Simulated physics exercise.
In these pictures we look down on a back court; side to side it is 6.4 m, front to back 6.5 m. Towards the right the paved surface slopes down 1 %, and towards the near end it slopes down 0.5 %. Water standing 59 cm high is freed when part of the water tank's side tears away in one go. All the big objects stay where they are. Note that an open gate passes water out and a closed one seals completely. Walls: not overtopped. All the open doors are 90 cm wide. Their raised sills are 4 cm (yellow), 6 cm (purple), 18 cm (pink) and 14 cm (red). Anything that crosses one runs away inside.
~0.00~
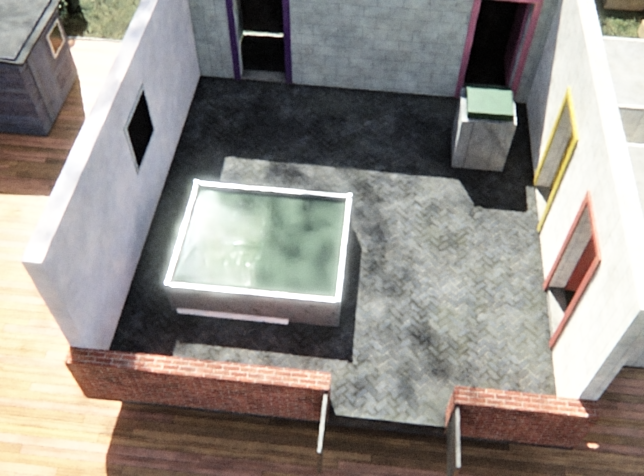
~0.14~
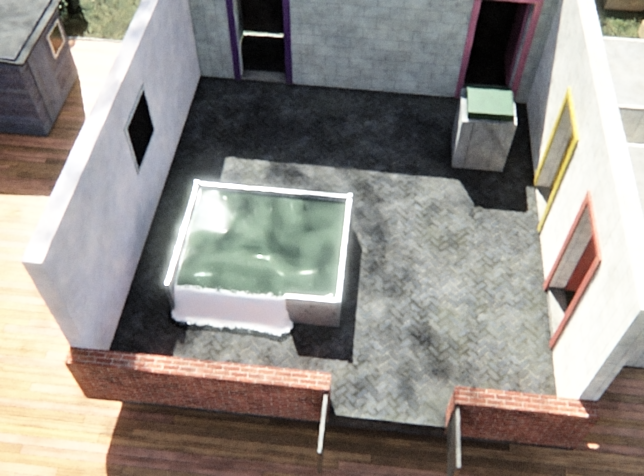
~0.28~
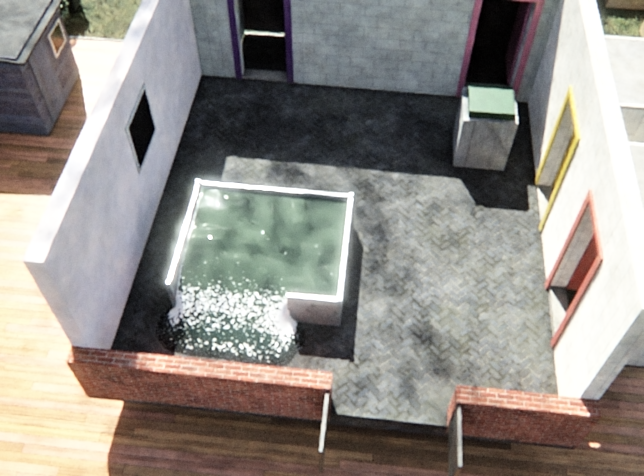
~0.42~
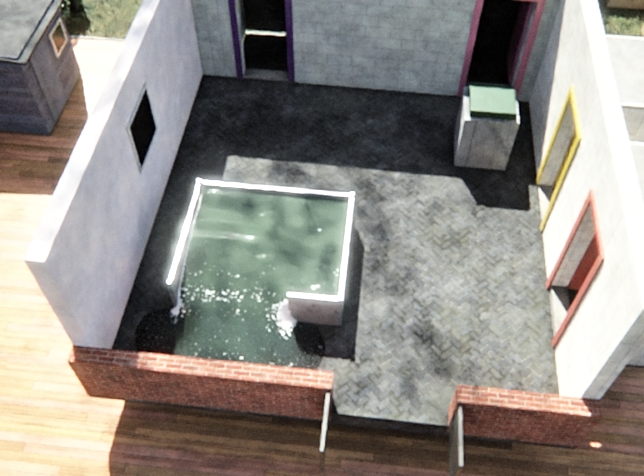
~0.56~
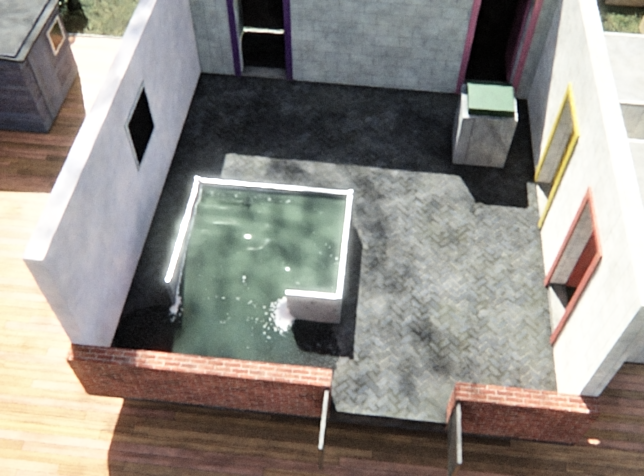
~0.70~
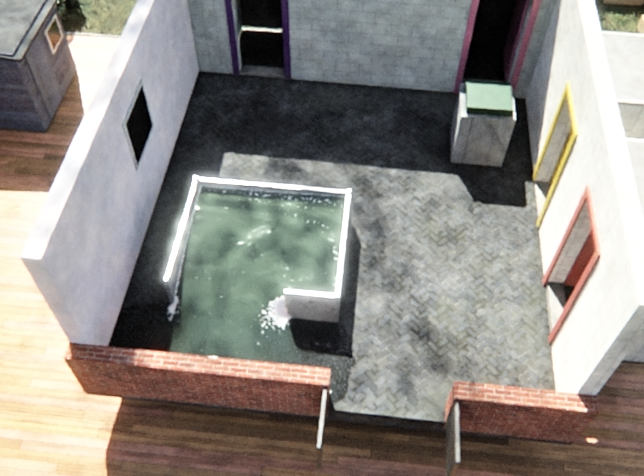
Greenish water burst out through the broken near side of a raised tank in a walled courtyard, foamed white at first, then spread over the dark paving behind the low brick wall.
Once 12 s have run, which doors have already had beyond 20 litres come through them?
Result: Yellow door: Beyond the limit; purple door: Beyond the limit; pink door: Short of the limit; red door: Short of the limit.
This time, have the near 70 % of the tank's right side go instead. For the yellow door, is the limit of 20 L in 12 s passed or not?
Measured against that limit, the yellow door goes beyond it.
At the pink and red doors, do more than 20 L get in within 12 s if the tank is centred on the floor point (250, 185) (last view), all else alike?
Pink gets no more than that, red gets more than that.
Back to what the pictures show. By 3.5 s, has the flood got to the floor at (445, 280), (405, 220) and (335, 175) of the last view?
Listed in turn: Swamped / spared so far / spared so far.
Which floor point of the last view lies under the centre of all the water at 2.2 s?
Around (244, 301).
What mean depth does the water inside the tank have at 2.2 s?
The mean depth is around 27 cm.
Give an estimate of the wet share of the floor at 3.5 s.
Wet share: Near 50 percent.
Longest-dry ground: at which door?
Pink.
After 1.4 s water covers 15 % of the floor and is deepest (58 cm) near (102, 368); yellow door not reached, purple door not reached, pink door not reached, red door not reached.
After 2.2 s water covers 30 % of the floor and is deepest (48 cm) near (115, 370); yellow door not reached, purple door not reached, pink door not reached, red door not reached.
After 3.5 s water covers 50 % of the floor and is deepest (28 cm) near (200, 71); yellow door not reached, purple door 2 cm at the sill, 0 L in, pink door not reached, red door 17 cm at the sill, 1 L in.
After 7.0 s water covers 85 % of the floor and is deepest (14 cm) near (215, 380); yellow door 5 cm at the sill, 4 L in, purple door 8 cm at the sill, 68 L in, pink door 10 cm at the sill, 0 L in, red door 10 cm at the sill, 6 L in.
After 12.0 s water covers 100 % of the floor and is deepest (10 cm) near (536, 248); yellow door 10 cm at the sill, 48 L in, purple door 3 cm at the sill, 71 L in, pink door 7 cm at the sill, 0 L in, red door 8 cm at the sill, 6 L in.
